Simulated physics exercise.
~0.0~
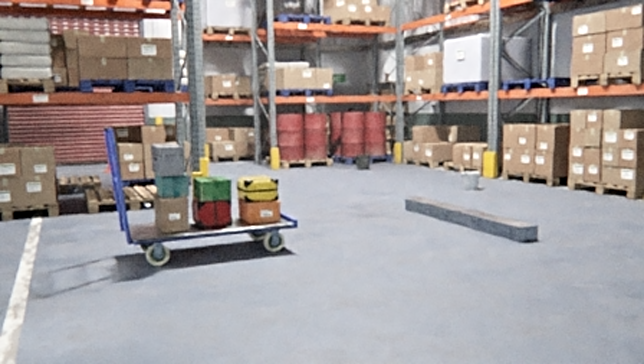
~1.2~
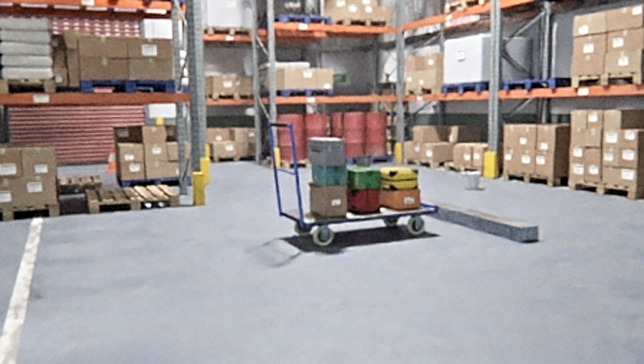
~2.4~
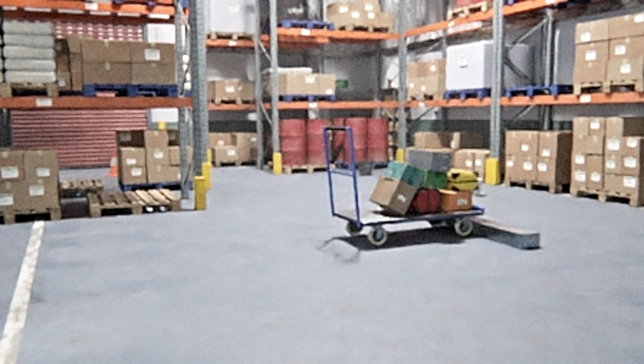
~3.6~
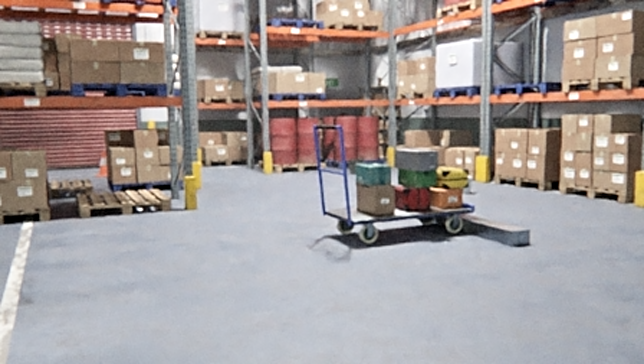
A flat cart stacked with boxes and cases rolled right across a warehouse floor toward a low kerb and stopped against it, its load tipping and shifting forward, and it ended at rest with everything still on the deck.
